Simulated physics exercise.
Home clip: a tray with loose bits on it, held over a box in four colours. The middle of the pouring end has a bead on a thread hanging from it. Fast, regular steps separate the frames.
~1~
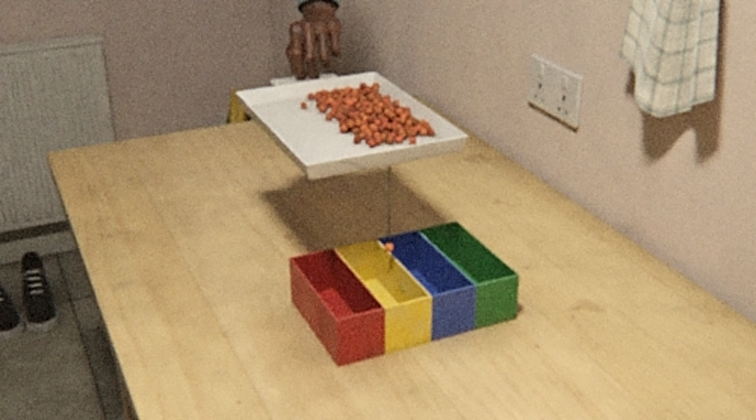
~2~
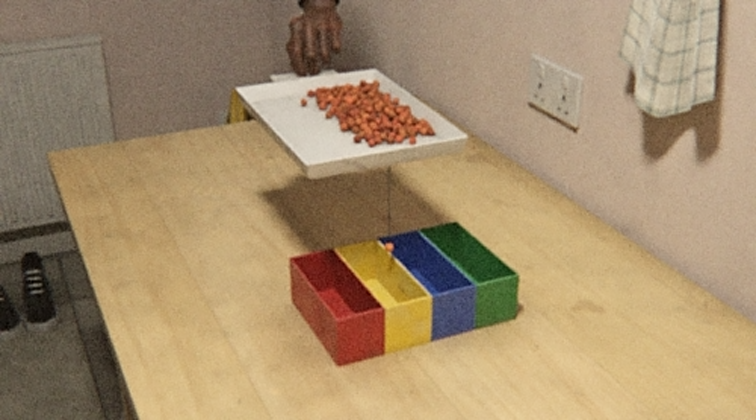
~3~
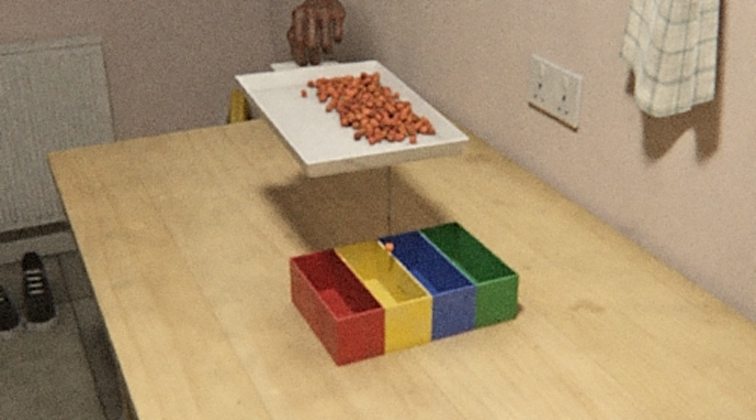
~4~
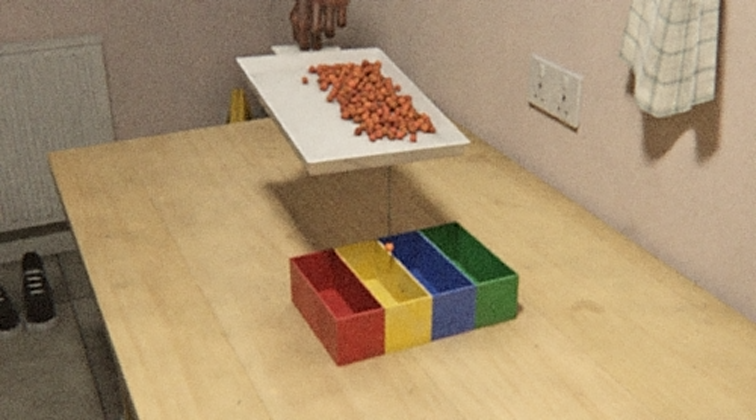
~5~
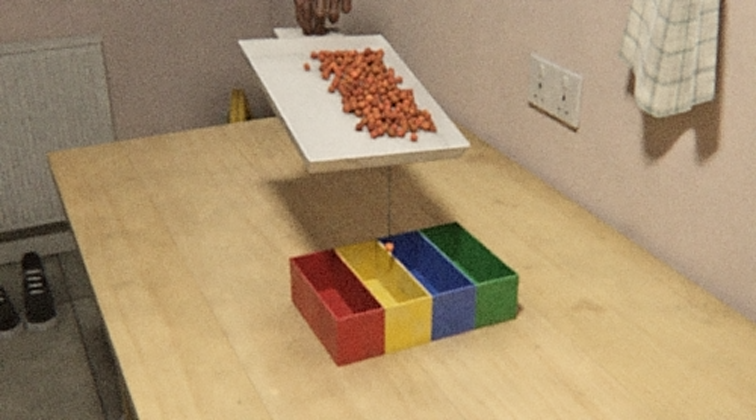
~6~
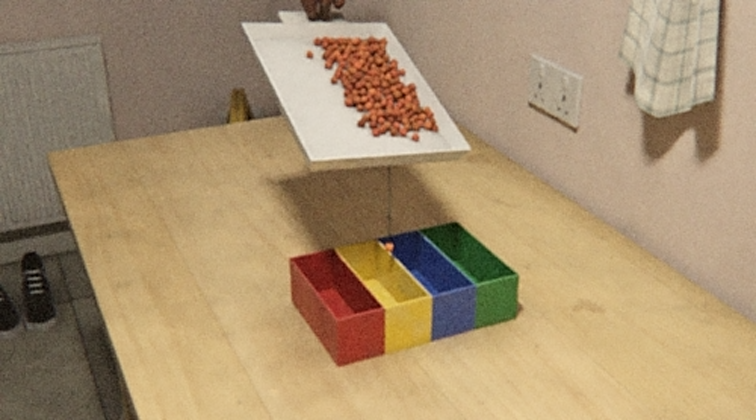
The video shows a hand gripping the far end of a white tray of reddish-brown pellets above a red, yellow, blue and green box, steadily raising that end so the tray slopes clearly toward its lower right corner.
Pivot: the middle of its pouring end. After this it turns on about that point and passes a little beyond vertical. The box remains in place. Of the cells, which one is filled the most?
The green cell is filled the most.
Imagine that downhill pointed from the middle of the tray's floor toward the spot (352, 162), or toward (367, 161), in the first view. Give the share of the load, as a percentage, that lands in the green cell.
0 % and 0 %.
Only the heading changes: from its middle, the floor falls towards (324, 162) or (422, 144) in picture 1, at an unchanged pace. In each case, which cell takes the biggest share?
In order, it comes out as the cell in red and the cell in green.
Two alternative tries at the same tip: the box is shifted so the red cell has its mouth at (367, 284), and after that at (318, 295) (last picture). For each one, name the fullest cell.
First: The blue cell. Second: The green cell.
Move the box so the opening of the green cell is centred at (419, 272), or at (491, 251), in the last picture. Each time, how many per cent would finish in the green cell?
First placement: 30 per cent; second placement: 30 per cent.
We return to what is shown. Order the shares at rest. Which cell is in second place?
I'd say that blue cell takes second place.
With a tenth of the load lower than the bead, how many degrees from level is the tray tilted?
About 75 degrees.
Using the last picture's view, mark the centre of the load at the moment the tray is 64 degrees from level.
Look close to (432, 135) in the last picture.
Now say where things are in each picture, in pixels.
Corners of the pouring end near (310, 162) and (461, 135), level; middle of the load near (370, 109), clay pellets; bead on its thread near (389, 248); red cell near (361, 333); yellow cell near (408, 321); blue cell near (453, 309); green cell near (497, 298), in the first picture.
Corners of the pouring end near (310, 162) and (462, 136), level; middle of the load near (370, 107), in the second picture.
Corners of the pouring end near (311, 160) and (462, 137), tipped barely, lowest at the right corner; middle of the load near (371, 102), in the third picture.
Corners of the pouring end near (312, 159) and (463, 140), tipped a little, lowest at the right corner; middle of the load near (372, 94), in the fourth picture.
Corners of the pouring end near (313, 157) and (464, 143), tipped clearly, lowest at the right corner; middle of the load near (374, 86), in the fifth picture.
Corners of the pouring end near (315, 156) and (464, 146), tipped clearly, lowest at the right corner; middle of the load near (377, 79); red cell near (361, 333); yellow cell near (408, 321); blue cell near (453, 309); green cell near (497, 298), in the sixth picture.
Shortly afterwards, tray tipped steeply; all but a few on the tray; a little falling or outside the box.
Next, tray tipped past a quarter turn; near a third on the tray; near a third in the green cell; a little in the blue cell; only a few in the yellow cell; near a quarter falling or outside the box.
Some moments later, tray tipped past a quarter turn; near half in the green cell; near a third in the blue cell; a little in the yellow cell; a little falling or outside the box.
In the end, tray tipped past a quarter turn; near half in the green cell; near a third in the blue cell; a little in the yellow cell; none at all in the red cell; a little outside the box.
